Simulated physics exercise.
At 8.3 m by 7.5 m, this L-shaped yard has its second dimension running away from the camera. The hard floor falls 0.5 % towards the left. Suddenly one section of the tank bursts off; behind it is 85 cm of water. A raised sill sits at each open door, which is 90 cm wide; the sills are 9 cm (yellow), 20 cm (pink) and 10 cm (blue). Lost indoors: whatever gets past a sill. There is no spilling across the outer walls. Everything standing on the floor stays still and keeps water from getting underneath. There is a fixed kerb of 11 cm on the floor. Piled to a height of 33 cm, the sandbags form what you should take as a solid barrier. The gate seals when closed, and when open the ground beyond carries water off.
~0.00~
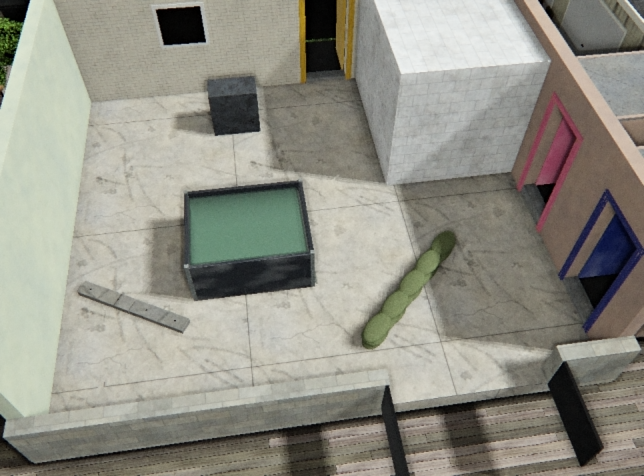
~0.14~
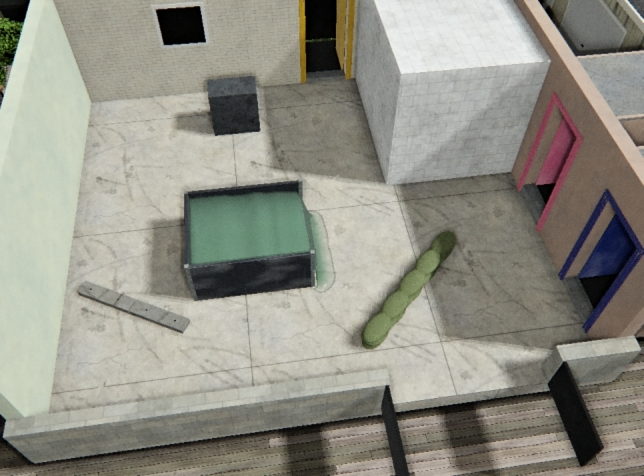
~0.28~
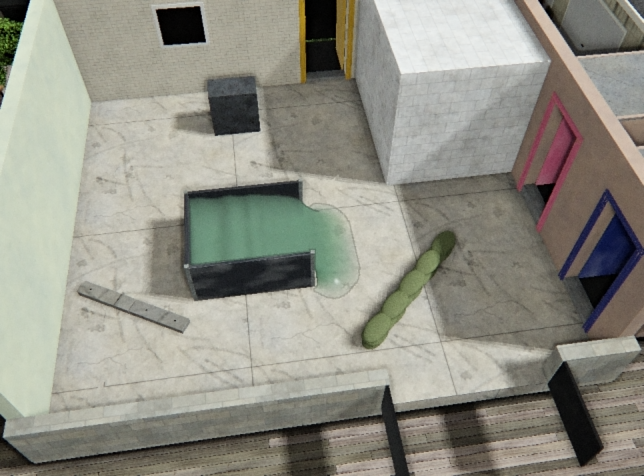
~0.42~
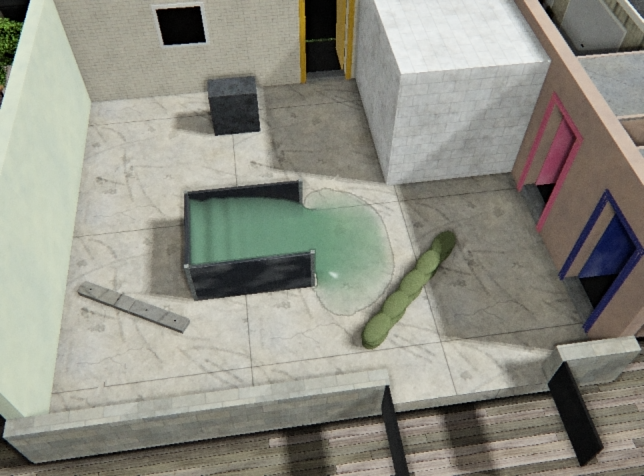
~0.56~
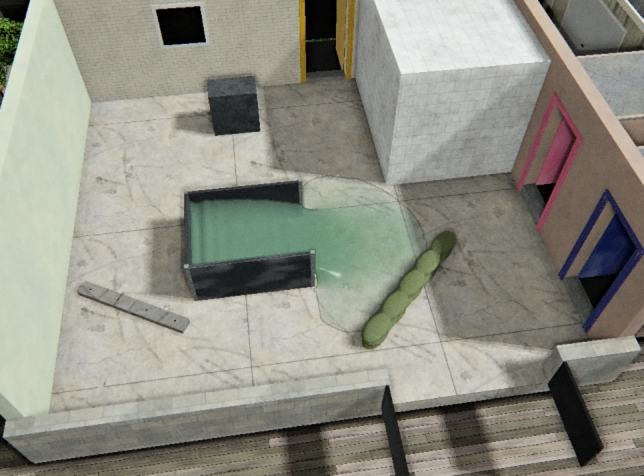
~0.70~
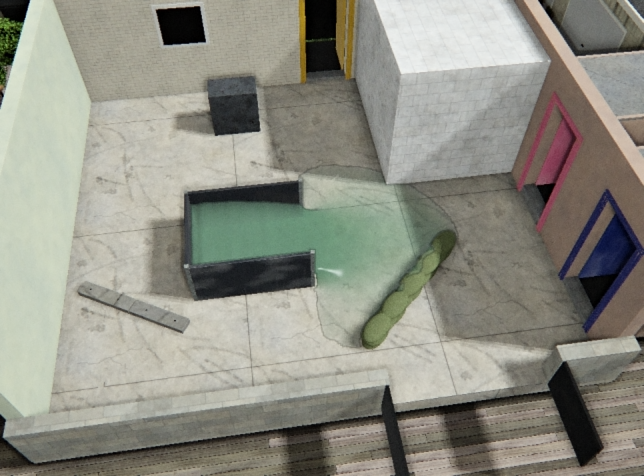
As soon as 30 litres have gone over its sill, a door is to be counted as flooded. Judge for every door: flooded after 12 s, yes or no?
Verdicts: Yellow door, no; pink door, yes; blue door, no.
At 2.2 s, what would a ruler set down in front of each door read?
Yellow 2 cm, pink 35 cm, blue 1 cm.
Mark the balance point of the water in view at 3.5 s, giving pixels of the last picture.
I'd put it close to (400, 239).
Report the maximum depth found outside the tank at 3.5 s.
Depth max: Approx. 30 cm.
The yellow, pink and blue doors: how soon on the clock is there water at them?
Times - yellow 2.4 s, pink 1.1 s, blue 2.4 s.
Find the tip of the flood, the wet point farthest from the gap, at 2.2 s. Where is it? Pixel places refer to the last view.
I'd put it near pixel (353, 80) of the last picture.
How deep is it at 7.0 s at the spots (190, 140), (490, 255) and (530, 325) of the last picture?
Spot one 1 cm, spot two 6 cm, spot three 11 cm.
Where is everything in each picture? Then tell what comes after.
The first frame shows the tank at (247, 225) is whole and still, 85 cm deep.
In the second frame, the front is at (322, 288), 0.9 m from the gap at (305, 237); 0.4 m2 of floor is under water; 85 cm left at the back of the tank.
In the third frame, water pours out at (305, 240) and has run 1.1 m, to (341, 292); deepest outside 46 cm, 85 cm at the tank's back.
In the fourth frame, the front is at (385, 281), 1.5 m from the gap at (305, 241); 3.0 m2 of floor is under water; 78 cm left at the back of the tank.
In the fifth frame, the front is at (423, 256), 2.1 m from the gap at (305, 242); 5.1 m2 of floor is under water; 72 cm left at the back of the tank.
In the sixth frame, the front is at (451, 228), 2.7 m from the gap at (305, 242); 6.4 m2 of floor is under water; 71 cm left at the back of the tank.
After 1.4 s water covers 20 % of the floor and is deepest (44 cm) near (511, 177); yellow door not reached, pink door 25 cm at the sill, 9 L in, blue door not reached.
After 2.2 s water covers 25 % of the floor and is deepest (56 cm) near (511, 177); yellow door not reached, pink door 35 cm at the sill, 47 L in, blue door not reached.
After 3.5 s water covers 45 % of the floor and is deepest (30 cm) near (596, 360); yellow door 11 cm at the sill, 8 L in, pink door 26 cm at the sill, 109 L in, blue door 8 cm at the sill, 0 L in.
After 7.0 s water covers 70 % of the floor and is deepest (12 cm) near (587, 339); yellow door 5 cm at the sill, 11 L in, pink door 7 cm at the sill, 119 L in, blue door 10 cm at the sill, 3 L in.
After 12.0 s water covers 90 % of the floor and is deepest (10 cm) near (162, 420); yellow door 3 cm at the sill, 11 L in, pink door 2 cm at the sill, 119 L in, blue door 3 cm at the sill, 5 L in.
